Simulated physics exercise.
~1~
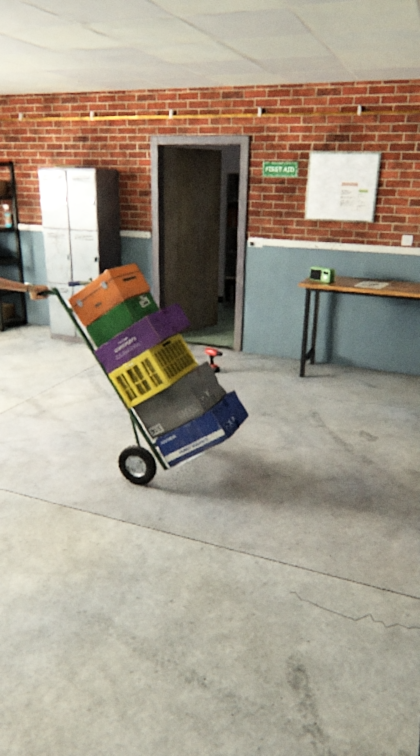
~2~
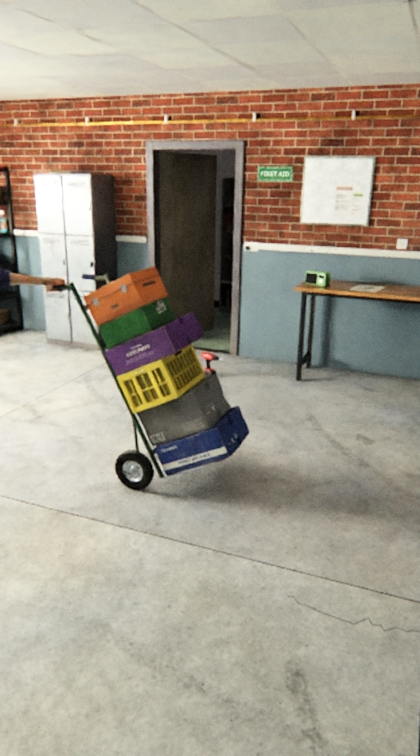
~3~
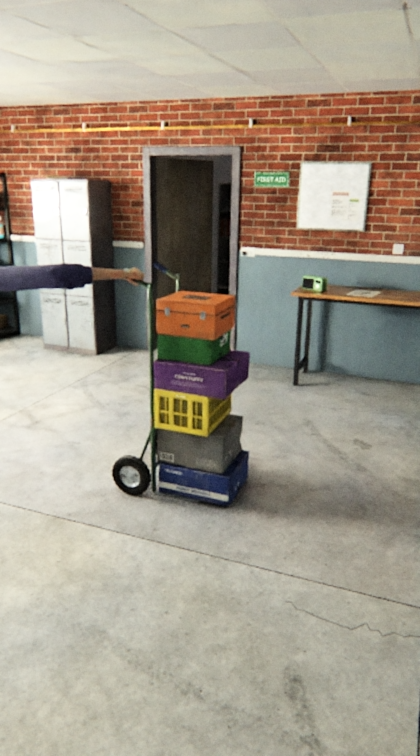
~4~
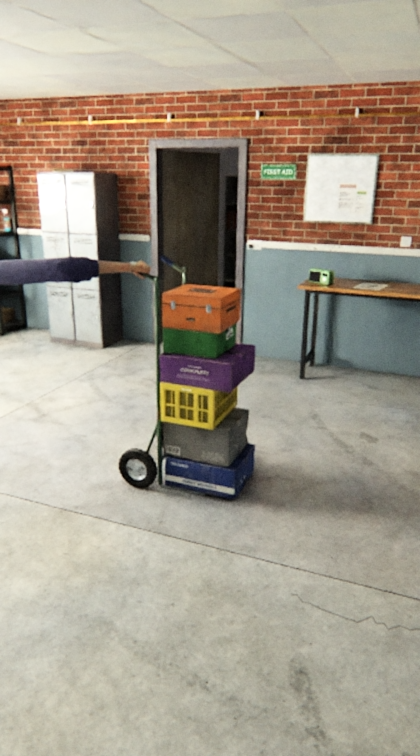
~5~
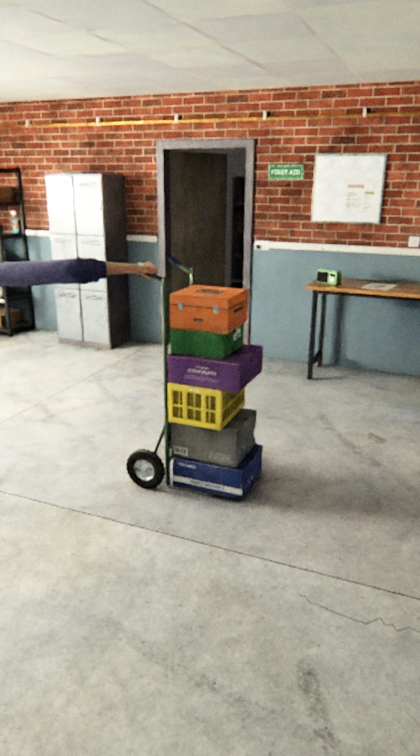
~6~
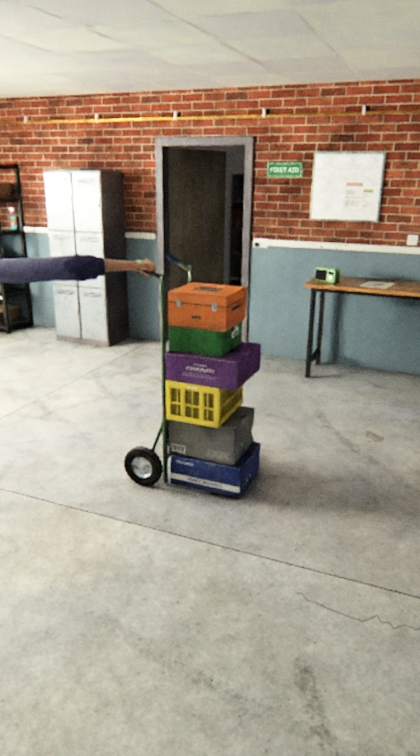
At first, a two-wheeled hand truck leans back toward the left, held by a hand at its handle and loaded with a stack of six containers. From the top they are an orange toolbox, a green box, a purple parcel, a yellow crate, a grey box and a blue box. The hand tips the truck forward, and the stack swings to the right with it. The truck comes upright, its base plate down on the concrete floor. The arm stays stretched out to the handle, and the slightly uneven stack remains standing, with the yellow crate still in its place.
